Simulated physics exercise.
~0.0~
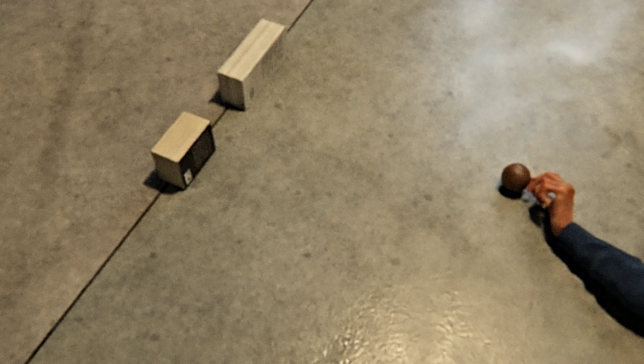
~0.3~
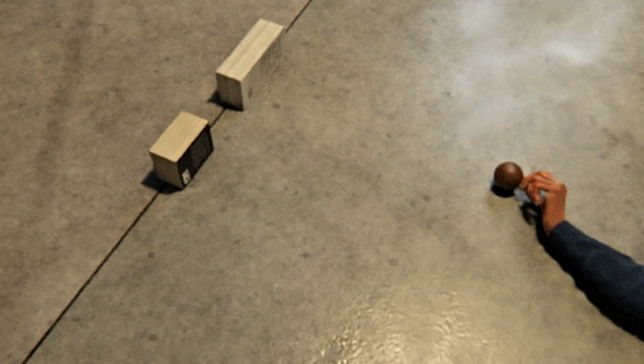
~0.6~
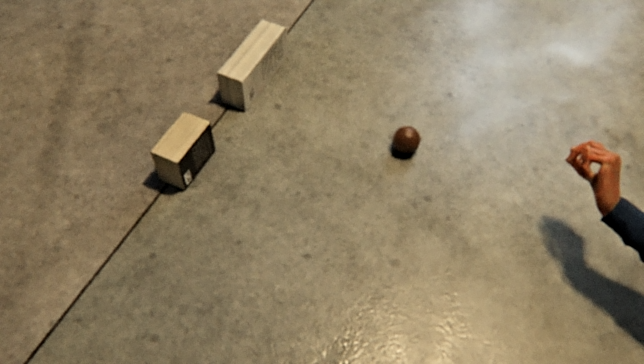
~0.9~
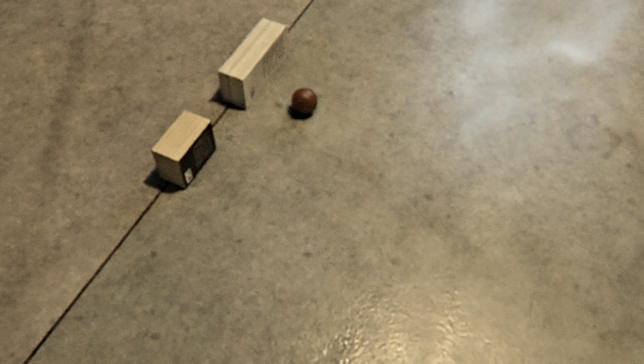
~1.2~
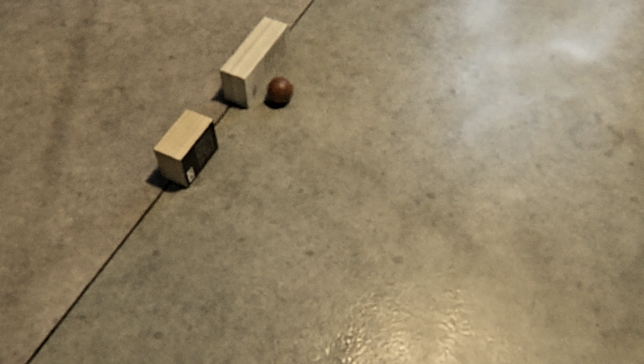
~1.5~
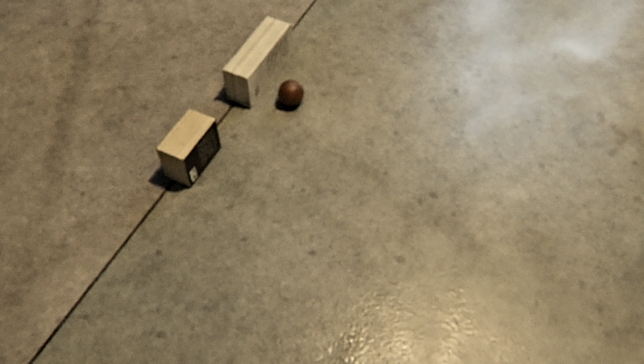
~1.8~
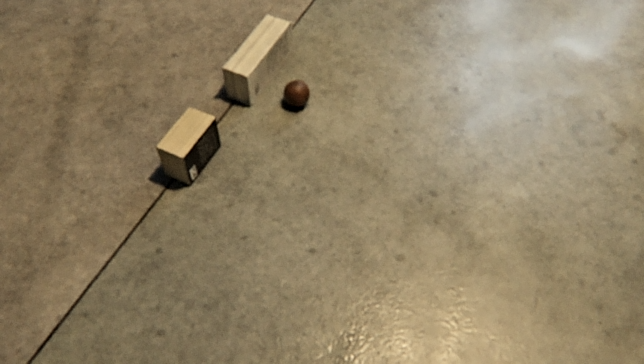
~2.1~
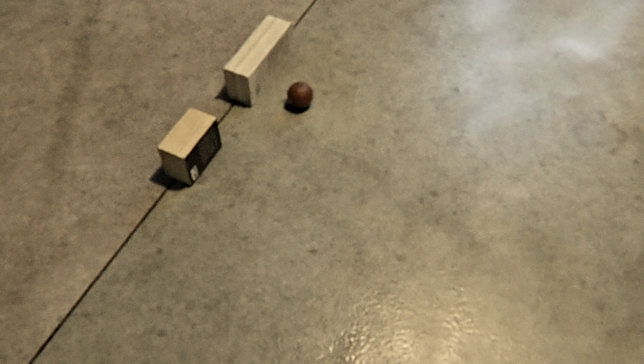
On a smooth grey concrete floor marked by a dark seam, two blocks stand at the left with a narrow opening between them, one pale and one with a dark side. A hand reaching in from the right holds a brown ball and moves it slightly left. The hand lets go and draws back as the ball rolls left toward the blocks. Instead of passing through the opening, the ball hits the pale block, which stays in its place. It rebounds a short way to the right, slows, and ends stopped beside that block.
